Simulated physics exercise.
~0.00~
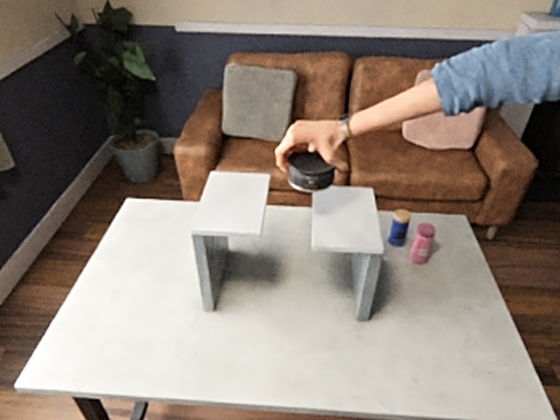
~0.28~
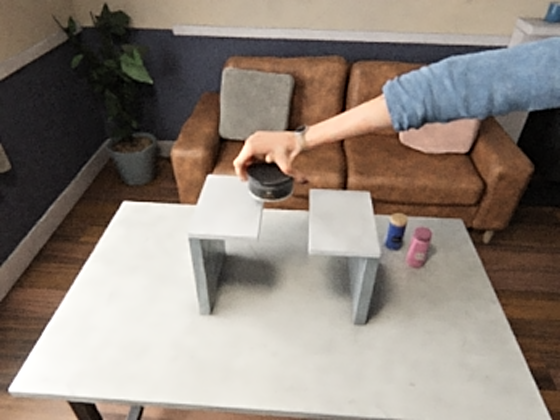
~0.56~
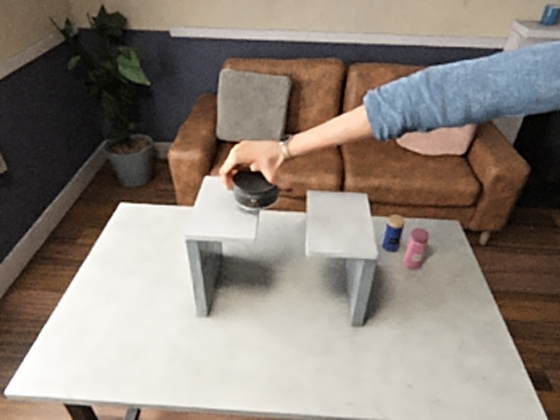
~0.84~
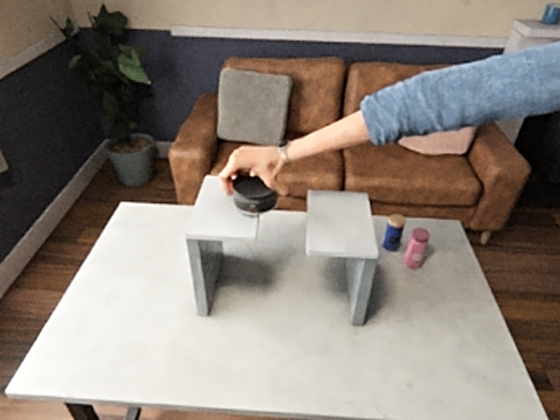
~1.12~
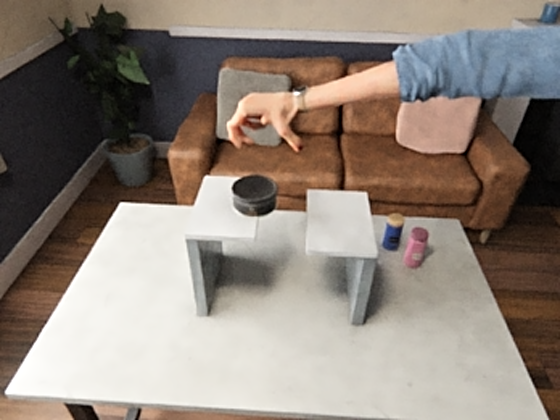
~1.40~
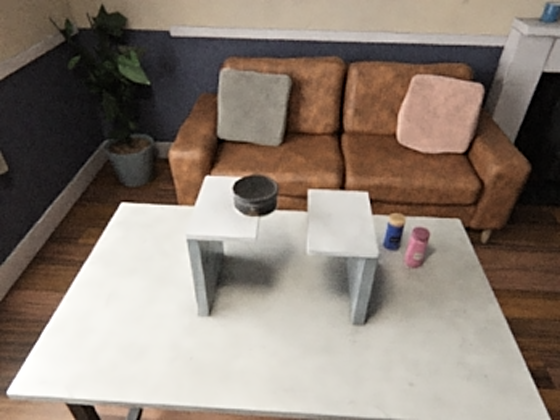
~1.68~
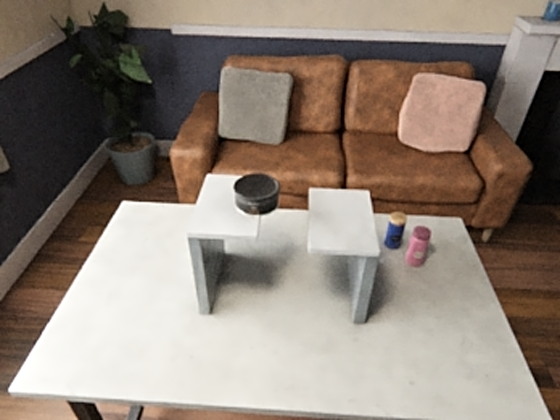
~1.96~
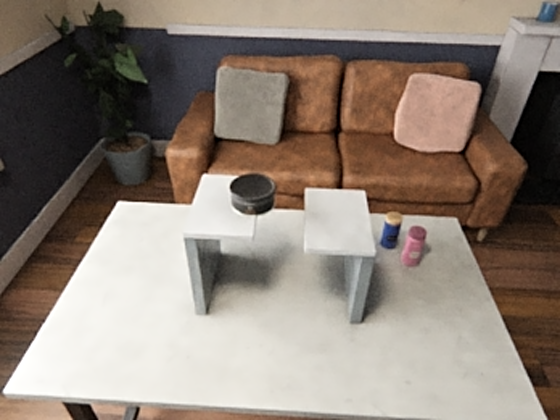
A round black tub hangs from a hand reaching in from the right, held above a pale table in a living room, seen from slightly above by a gently swaying camera. Two light grey ledges stand on the table with a gap between them, a blue shaker and a pink one sit to the right, and a brown sofa is behind. The hand carries the tub left, then lowers it at the inner edge of the left ledge. The fingers let go and the arm withdraws. The tub stays lodged there, partly over the gap, without falling.
